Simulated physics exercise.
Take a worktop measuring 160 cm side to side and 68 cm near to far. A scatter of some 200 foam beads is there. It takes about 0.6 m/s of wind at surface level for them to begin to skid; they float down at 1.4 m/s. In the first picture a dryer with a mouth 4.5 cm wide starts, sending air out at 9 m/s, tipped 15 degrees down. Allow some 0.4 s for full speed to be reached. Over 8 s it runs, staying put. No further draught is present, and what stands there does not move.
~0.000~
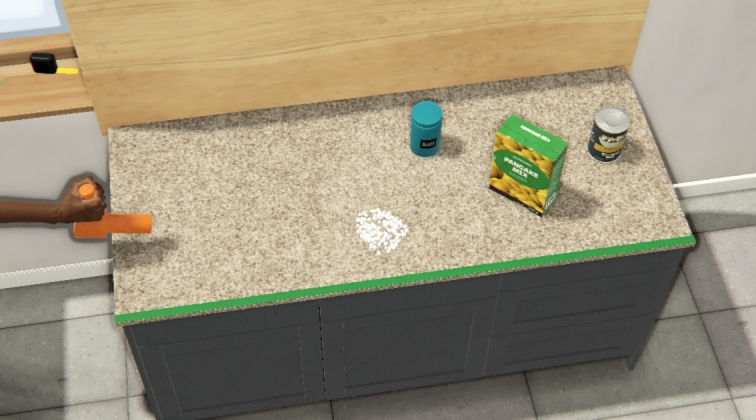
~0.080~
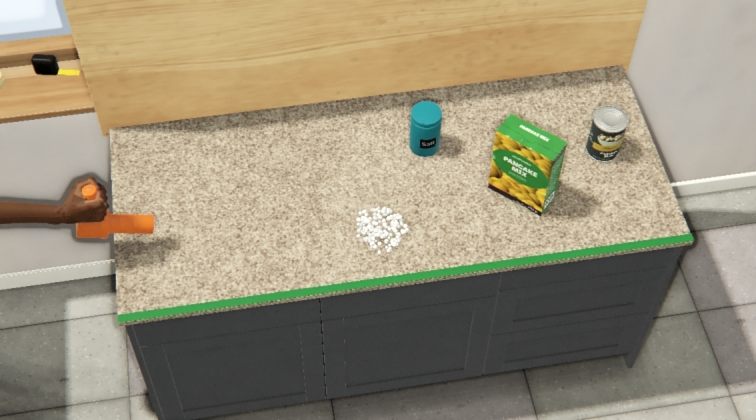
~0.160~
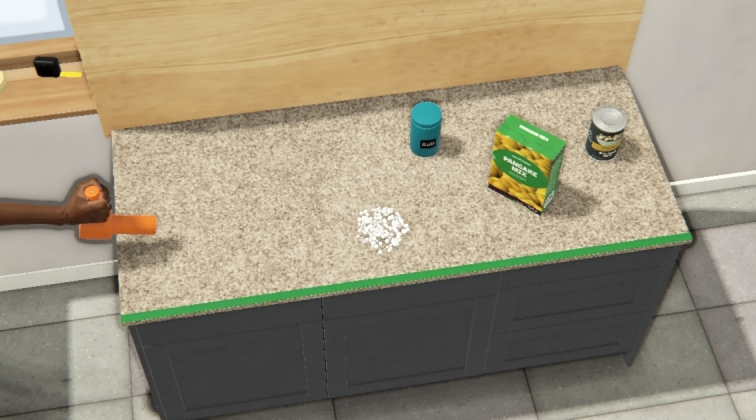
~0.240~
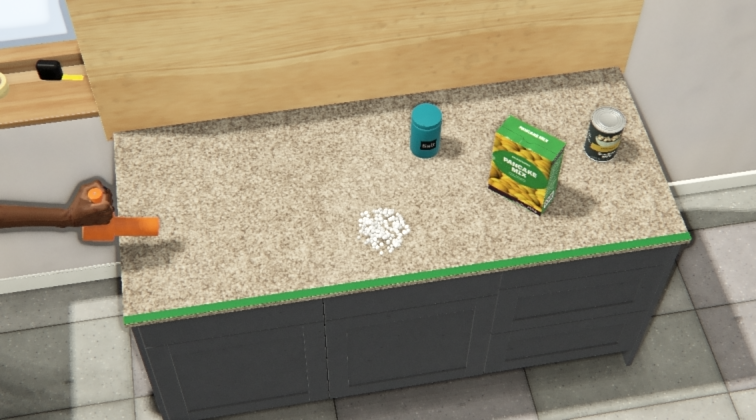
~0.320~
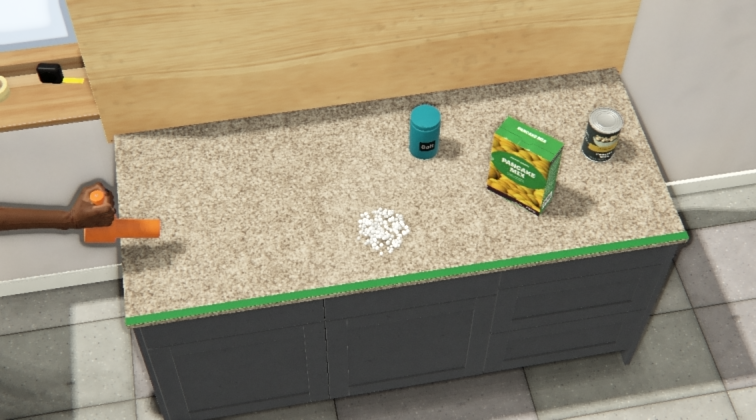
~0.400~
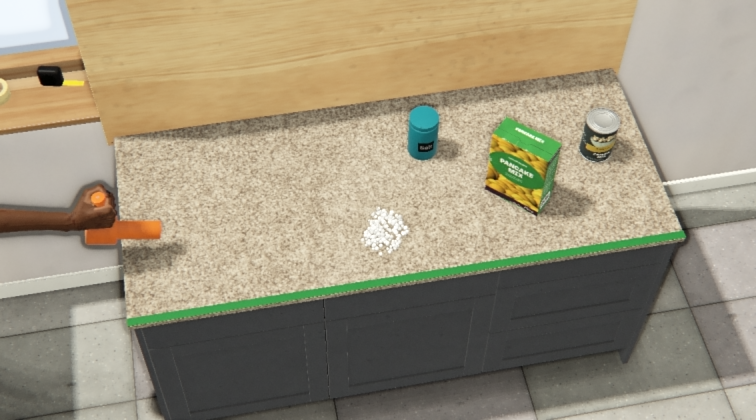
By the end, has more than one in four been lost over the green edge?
Yes.
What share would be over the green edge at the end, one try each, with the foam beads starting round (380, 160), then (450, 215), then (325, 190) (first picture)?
Taking the three spots in order, you'd get around 0 percent, 70 percent and 0 percent.
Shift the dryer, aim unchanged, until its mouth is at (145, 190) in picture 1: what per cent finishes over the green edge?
Outcome: Some 100 in a hundred.
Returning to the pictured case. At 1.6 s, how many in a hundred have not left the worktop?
I'd put it near 15 per cent.
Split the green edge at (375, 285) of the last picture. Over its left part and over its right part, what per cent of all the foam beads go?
Estimate: Left ~ 0 %; right ~ 80 %.
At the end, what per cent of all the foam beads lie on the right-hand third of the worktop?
I'd estimate around 2 per cent.
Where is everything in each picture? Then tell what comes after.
In the first frame, the middle of the foam beads is near (379, 228), none has stirred yet and the mouth of the dryer is at (151, 224).
In the second frame, the middle of the foam beads is near (379, 228), none has stirred yet and the green edge is centred on (414, 281).
In the third frame, the middle of the foam beads is near (381, 230), none has stirred yet, the top of a jar is at (427, 113) and the top of a carton is at (531, 136).
In the fourth frame, the middle of the foam beads is near (382, 231) and none has stirred yet.
In the fifth frame, the middle of the foam beads is near (382, 231) and none has stirred yet.
In the sixth frame, the middle of the foam beads is near (383, 232), the farthest in sight from the dryer is at (407, 232) and about 10 % have left their places.
After 1.6 s the count stands so, 79 % are over the green edge.
After 2.6 s the count stands so, 80 % are over the green edge.
After 4.4 s the count stands so, 80 % are over the green edge.
After 8.0 s, at the end, 80 % are over the green edge.
